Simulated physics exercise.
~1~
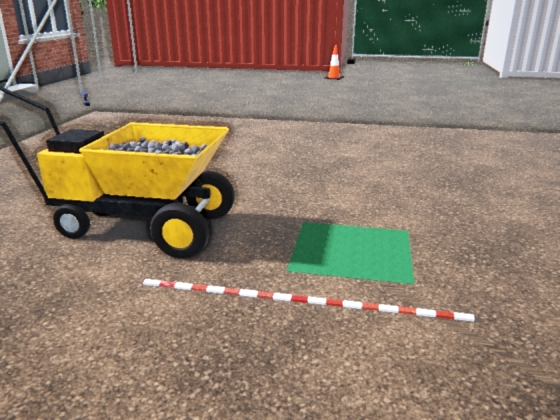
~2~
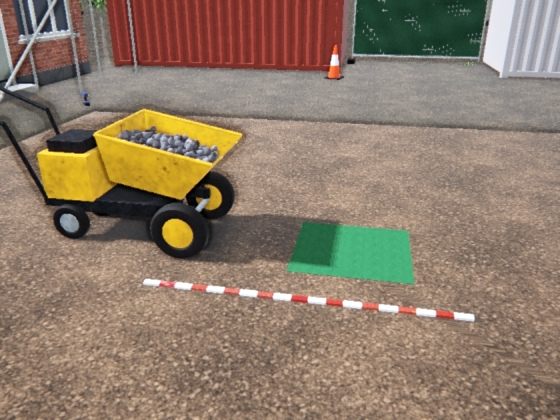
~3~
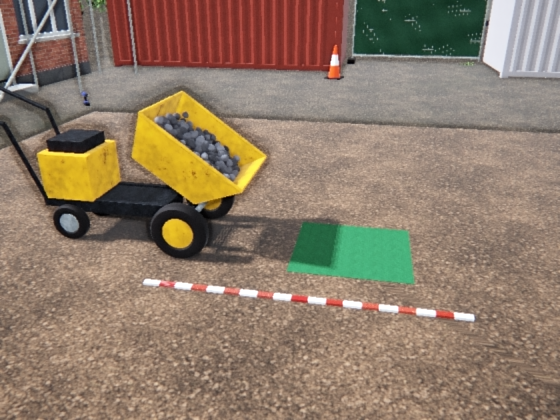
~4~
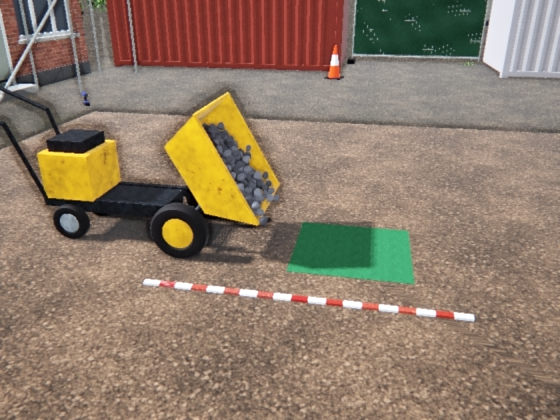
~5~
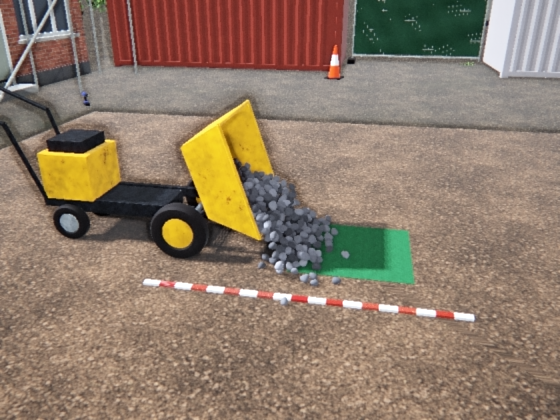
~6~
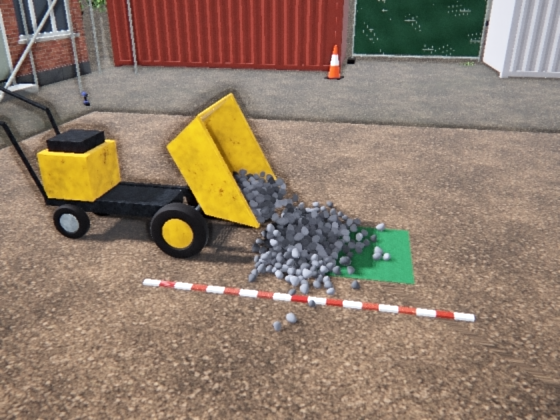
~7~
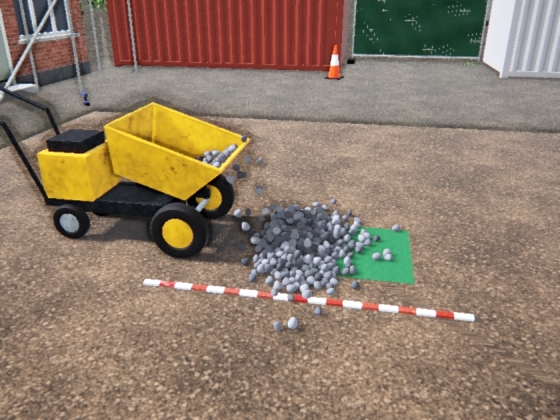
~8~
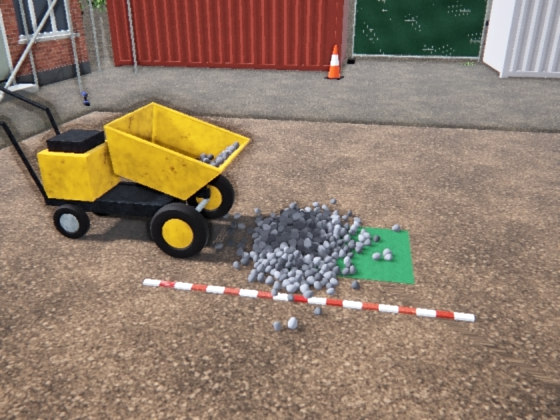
A yellow motor barrow tipped its skip steeply to the right and spilled grey stones into a heap partly covering a green sheet, then lowered the skip partway and stopped, still tilted, with a few stones left inside.
